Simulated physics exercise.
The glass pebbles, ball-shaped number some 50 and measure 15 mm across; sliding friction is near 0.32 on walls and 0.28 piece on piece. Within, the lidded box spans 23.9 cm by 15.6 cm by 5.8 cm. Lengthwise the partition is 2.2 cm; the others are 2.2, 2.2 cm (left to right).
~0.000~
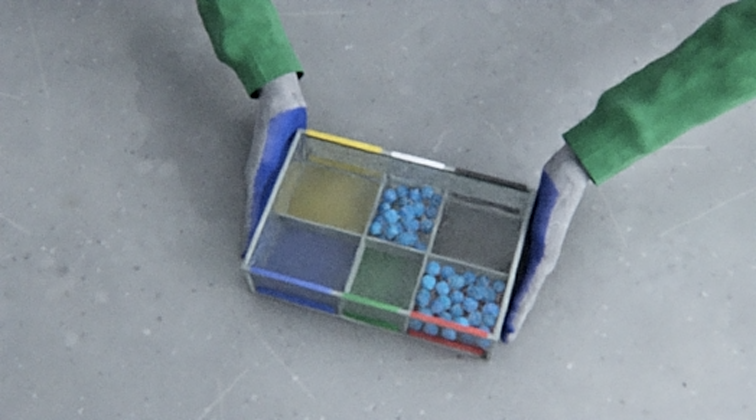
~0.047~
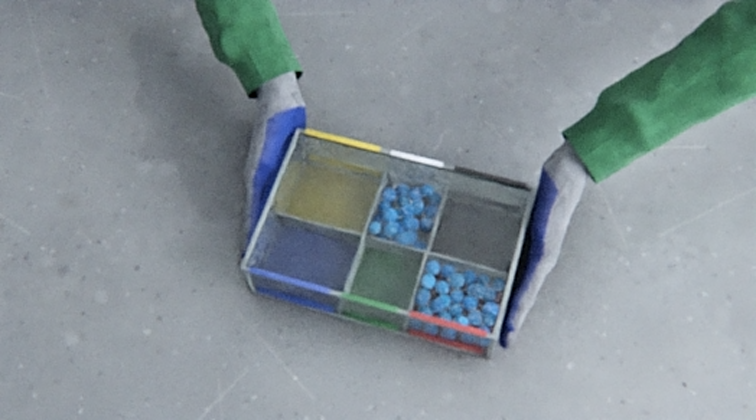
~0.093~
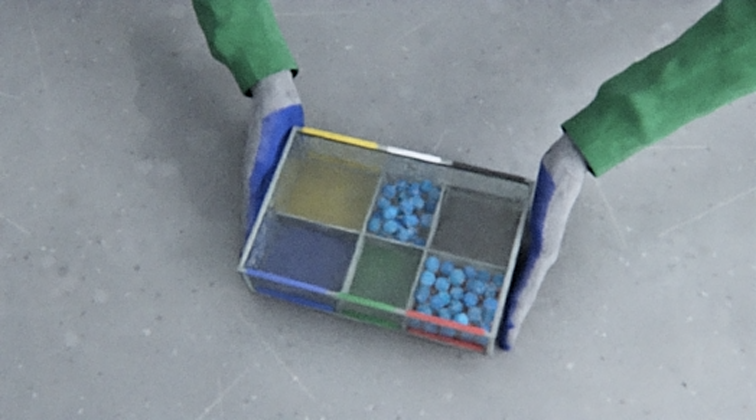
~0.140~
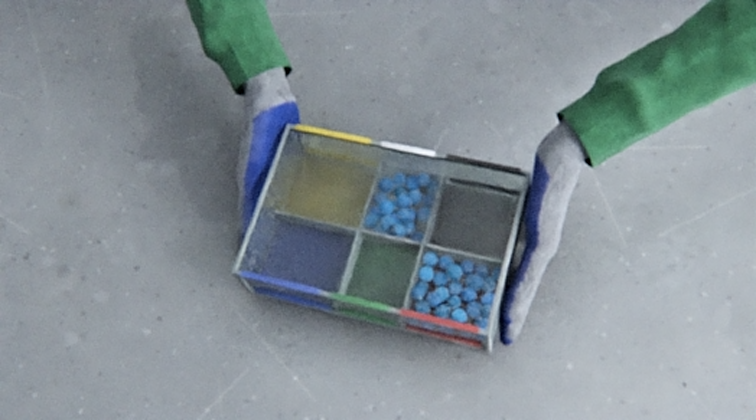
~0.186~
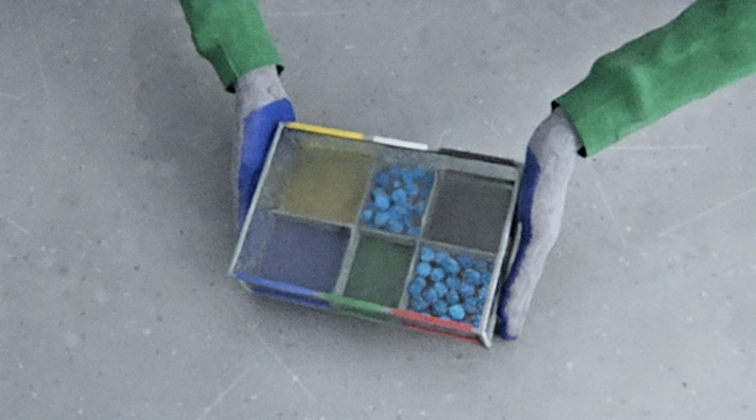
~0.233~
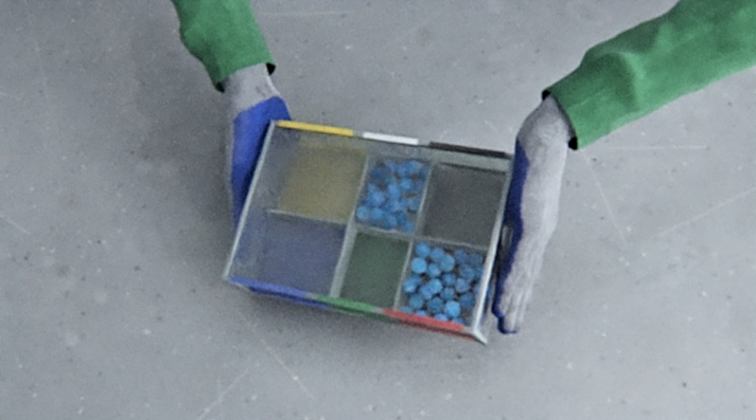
Two gloved hands slowly tilt a clear divided box holding blue pebbles in two compartments.
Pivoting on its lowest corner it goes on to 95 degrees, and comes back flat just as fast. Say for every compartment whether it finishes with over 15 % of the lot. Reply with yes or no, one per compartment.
Red no, blue yes, green no, yellow no, white no, black no.
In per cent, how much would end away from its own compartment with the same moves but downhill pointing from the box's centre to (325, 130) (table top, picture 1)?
Around 95 percent of them.
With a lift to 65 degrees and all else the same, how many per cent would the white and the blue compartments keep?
Shares after the change: White 35, blue 15, per cent.
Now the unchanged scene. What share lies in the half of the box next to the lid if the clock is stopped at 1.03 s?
I'd say around 70 percent of the pieces.
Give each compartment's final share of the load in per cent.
Final shares: Red 5 %; blue 85 %; green 5 %; yellow 0 %; white 0 %; black 0 %.
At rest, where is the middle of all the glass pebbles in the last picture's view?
I'd put it at about (306, 274).
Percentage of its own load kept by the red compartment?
Close to 10 in a hundred.
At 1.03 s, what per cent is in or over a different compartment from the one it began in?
At that instant it's around 40 per cent.
After 1.03 s, tilt 95 degrees; red 40 %, blue 25 %, green 10 %, yellow 5 %, white 20 %.
After 1.56 s, tilt 41 degrees; red 5 %, blue 85 %, green 5 %.
After 2.15 s, tilt 0 degrees; red 5 %, blue 85 %, green 5 %.
In the end, at 2.6 s, red 5 %, blue 85 %, green 5 %, yellow 0 %, white 0 %, black 0 %.
